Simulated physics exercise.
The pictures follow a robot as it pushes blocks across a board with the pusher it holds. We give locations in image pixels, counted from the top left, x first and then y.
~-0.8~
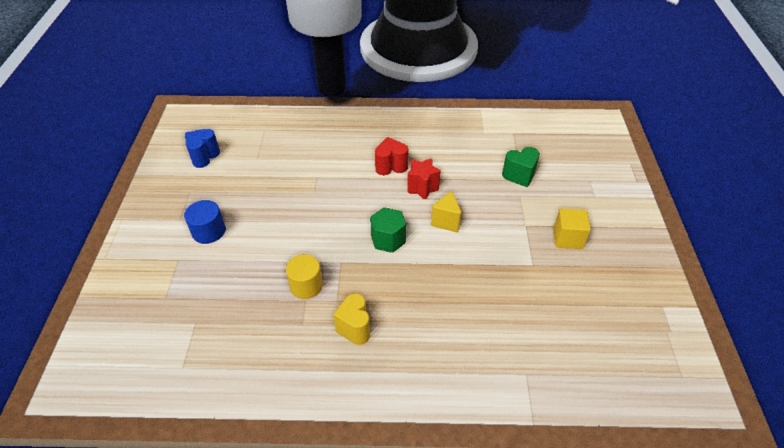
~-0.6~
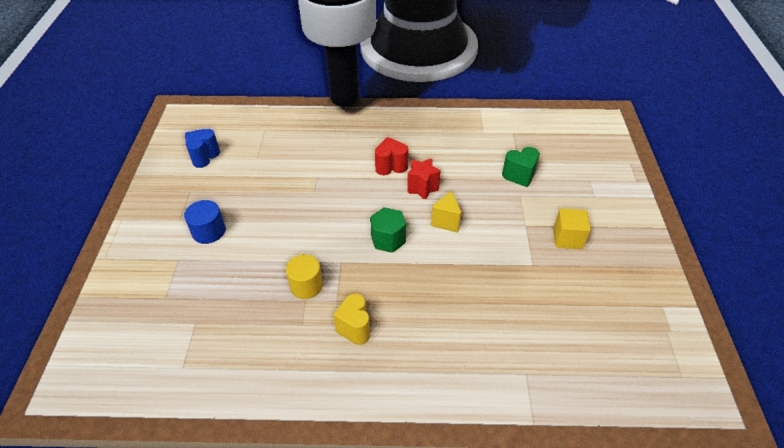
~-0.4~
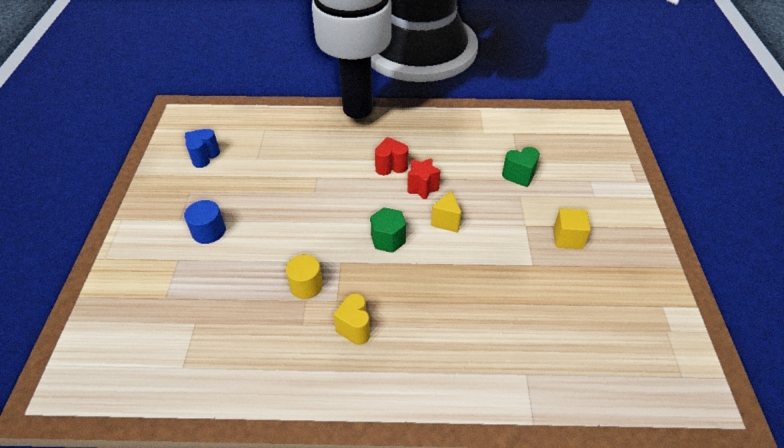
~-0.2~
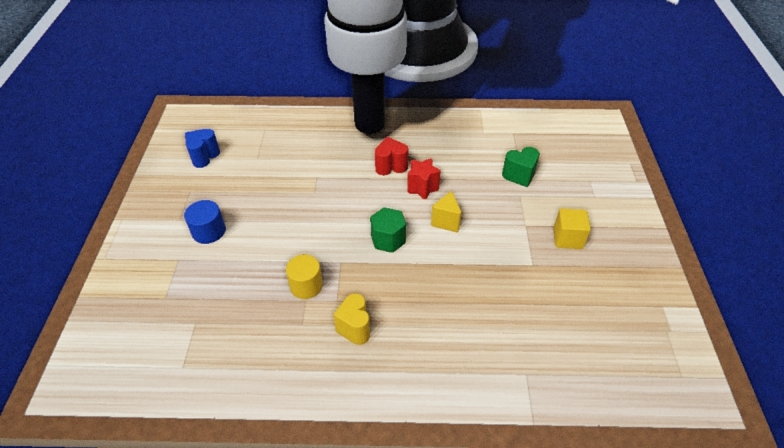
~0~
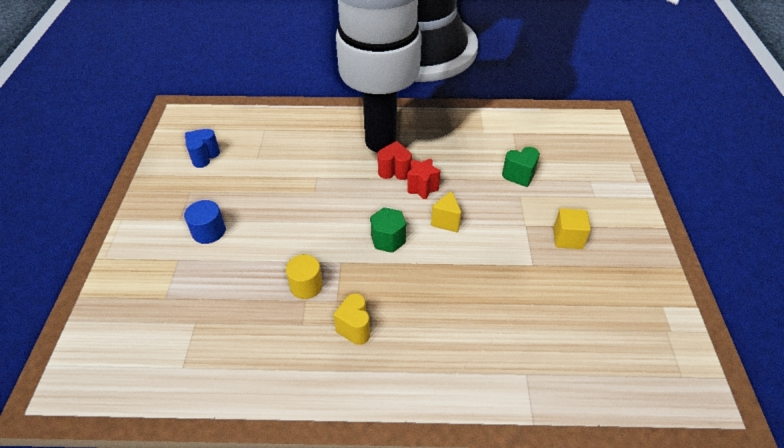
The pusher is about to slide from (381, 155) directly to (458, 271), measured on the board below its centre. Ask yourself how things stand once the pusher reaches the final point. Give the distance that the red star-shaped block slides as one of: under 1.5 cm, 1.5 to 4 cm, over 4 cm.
Moves over 4 cm.
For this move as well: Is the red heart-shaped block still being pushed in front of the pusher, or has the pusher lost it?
When the path ends, it will sit ahead of the pusher.
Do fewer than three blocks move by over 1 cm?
My answer is no.
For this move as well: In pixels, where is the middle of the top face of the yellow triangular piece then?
I'd guess (468, 210).
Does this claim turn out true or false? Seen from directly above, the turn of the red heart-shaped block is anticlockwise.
My answer: False.
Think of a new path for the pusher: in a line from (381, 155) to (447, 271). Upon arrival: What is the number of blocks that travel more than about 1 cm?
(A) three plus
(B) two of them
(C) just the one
Correct choice: A.
The first path, step by step. One third of the way, pusher (403, 178); red heart-shaped block (417, 189), turned 15° clockwise; red star-shaped block (444, 186), turned 100° anticlockwise; yellow triangular piece (454, 205), turned 30° clockwise.
Two thirds of the way, pusher (429, 217); red heart-shaped block (443, 232), turned 20° clockwise; red star-shaped block (456, 191); yellow triangular piece (468, 210), turned 30° clockwise.
At the end, pusher (460, 261); green hexagonal block still; red heart-shaped block (475, 279), turned 25° clockwise; red star-shaped block (456, 191), turned 160° anticlockwise; yellow triangular piece (468, 210), turned 30° clockwise.
